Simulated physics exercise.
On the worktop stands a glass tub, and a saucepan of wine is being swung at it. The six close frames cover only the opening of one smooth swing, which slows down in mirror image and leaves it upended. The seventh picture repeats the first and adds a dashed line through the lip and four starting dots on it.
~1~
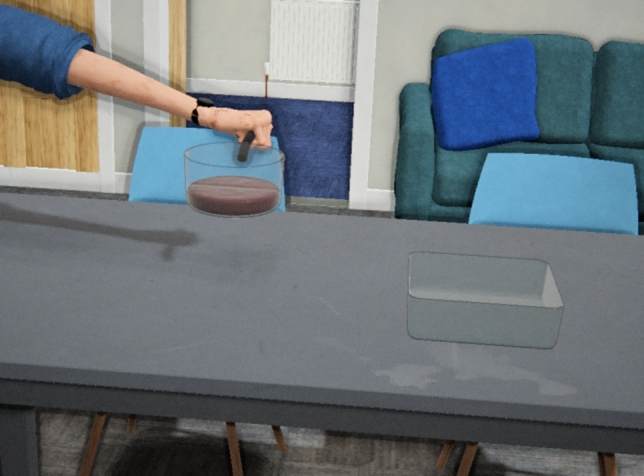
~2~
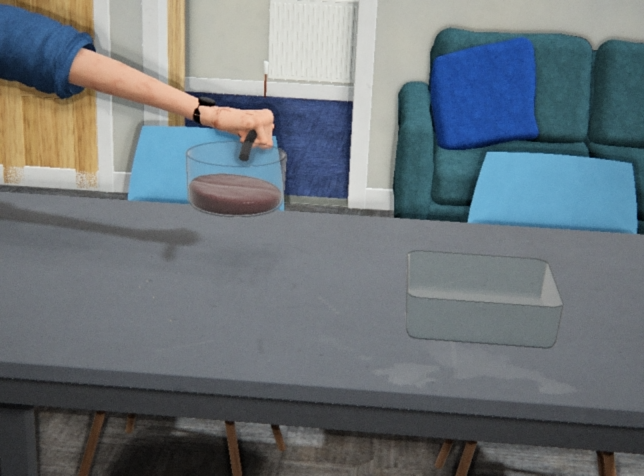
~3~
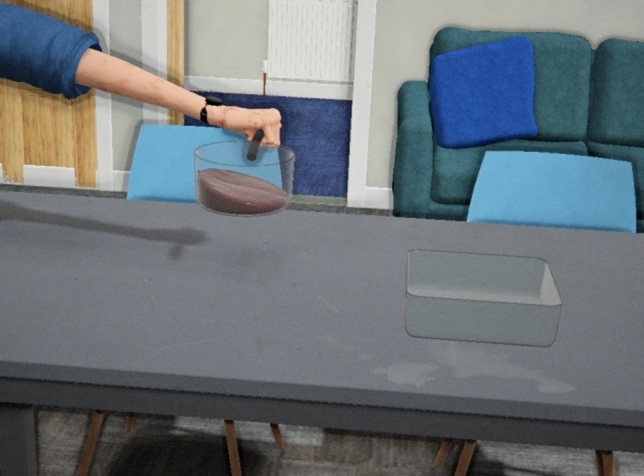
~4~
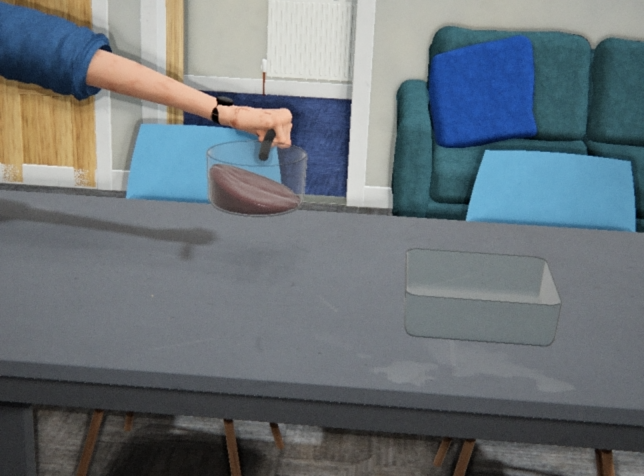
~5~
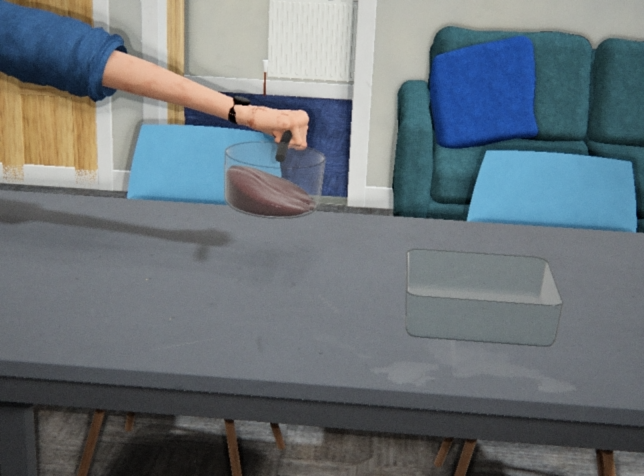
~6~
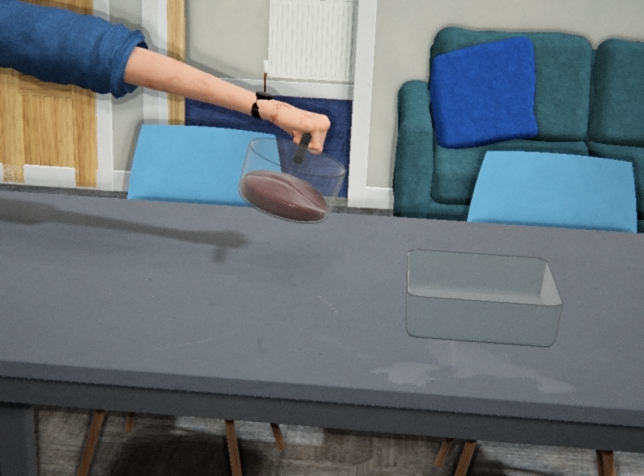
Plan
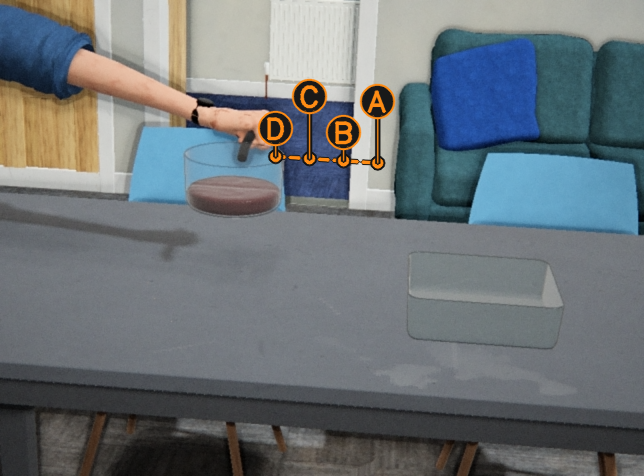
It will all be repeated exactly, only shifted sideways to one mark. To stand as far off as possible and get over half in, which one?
Spot C just does it.
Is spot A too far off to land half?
No.
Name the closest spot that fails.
D.
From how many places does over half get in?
Three.
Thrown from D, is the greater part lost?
Yes.
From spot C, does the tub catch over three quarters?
No, it does not.
On the marked copy, A at (377, 163); B at (343, 160); C at (309, 158); D at (275, 156).
With A, about 80 % lands in the tub, 8 % falls short and 11 % goes beside or beyond.
With B, about 83 % lands in the tub, 6 % falls short and 11 % goes beside or beyond.
With C, about 61 % lands in the tub, 25 % falls short and 14 % goes beside or beyond.
With D, about 34 % lands in the tub, 60 % falls short and 6 % goes beside or beyond.
